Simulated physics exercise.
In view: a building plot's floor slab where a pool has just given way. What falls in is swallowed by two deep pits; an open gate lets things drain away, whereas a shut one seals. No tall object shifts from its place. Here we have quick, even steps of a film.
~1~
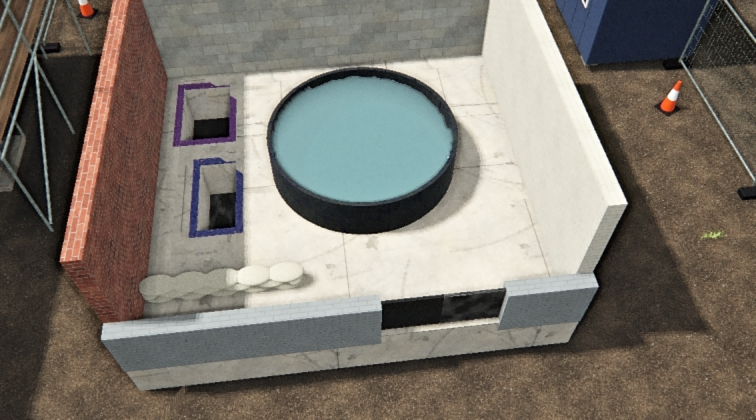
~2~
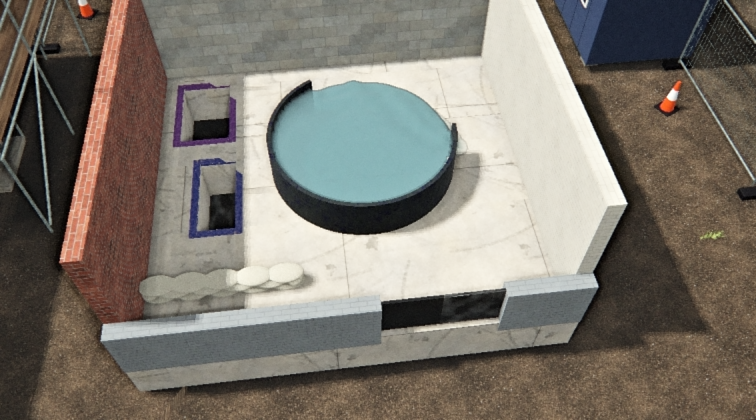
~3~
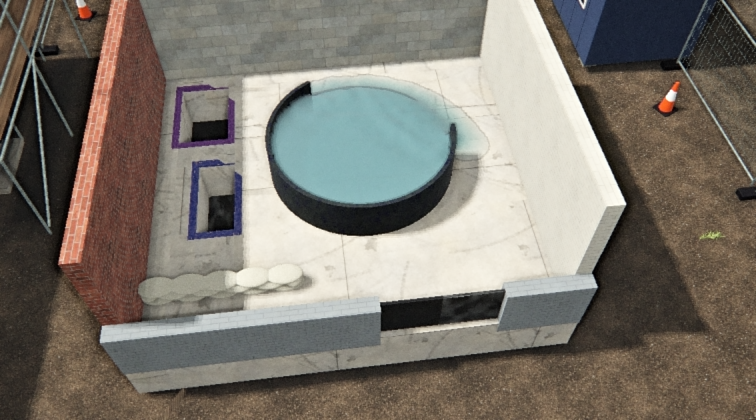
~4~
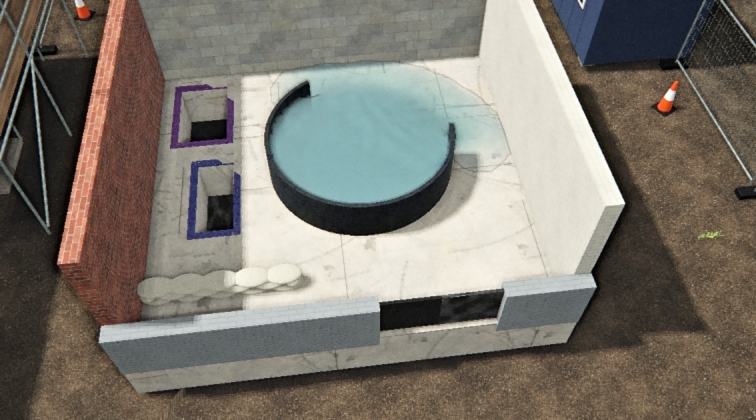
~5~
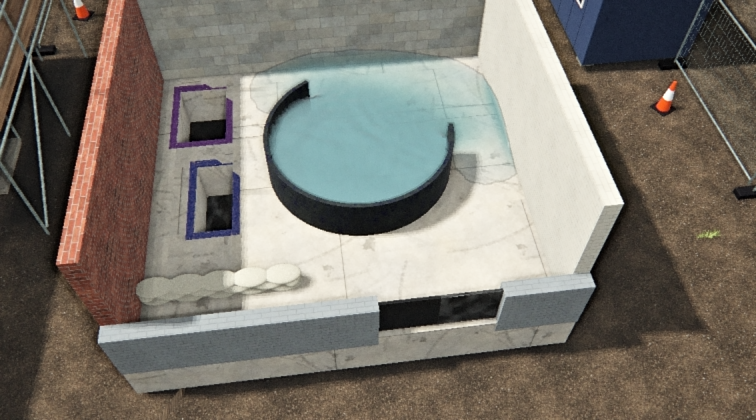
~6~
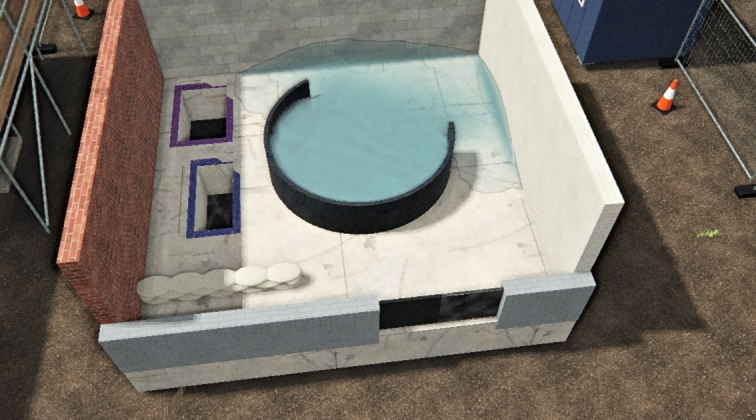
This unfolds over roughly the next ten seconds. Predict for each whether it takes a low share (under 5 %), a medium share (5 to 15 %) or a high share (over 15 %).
Prediction: The gate takes a low share; the purple pit takes a high share; the blue pit takes a medium share.
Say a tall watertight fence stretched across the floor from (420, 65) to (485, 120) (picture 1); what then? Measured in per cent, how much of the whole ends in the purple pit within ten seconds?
The purple pit takes 35 per cent.
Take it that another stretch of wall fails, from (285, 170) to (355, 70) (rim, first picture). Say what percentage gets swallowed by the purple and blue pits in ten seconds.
Purple 55 %, blue 25 %.
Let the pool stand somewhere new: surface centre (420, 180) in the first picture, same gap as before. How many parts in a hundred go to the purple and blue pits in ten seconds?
After ten seconds: Purple pit around 35 percent, blue pit around 10 percent.
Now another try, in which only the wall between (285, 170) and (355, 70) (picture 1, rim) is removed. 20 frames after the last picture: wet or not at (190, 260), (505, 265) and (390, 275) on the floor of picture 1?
In turn: Under water, dry, clear.
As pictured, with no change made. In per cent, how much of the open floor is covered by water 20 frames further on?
I'd estimate some 65 per cent.
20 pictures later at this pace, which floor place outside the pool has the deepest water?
Deepest point: Roughly (482, 308).
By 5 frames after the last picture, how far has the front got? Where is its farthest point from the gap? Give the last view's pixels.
Point: (165, 84) in the last picture's pixels.
A moment on, water covers 30 % of the floor; the gate 0 %, the purple pit 1 %, the blue pit 0 %.
Next, water covers 50 % of the floor; the gate 0 %, the purple pit 3 %, the blue pit 0 %.
Then, water covers 65 % of the floor; the gate 0 %, the purple pit 8 %, the blue pit 0 %.
Later, water covers 90 % of the floor; the gate 0 %, the purple pit 19 %, the blue pit 2 %.
In the end, water covers 95 % of the floor; the gate 0 %, the purple pit 28 %, the blue pit 7 %.
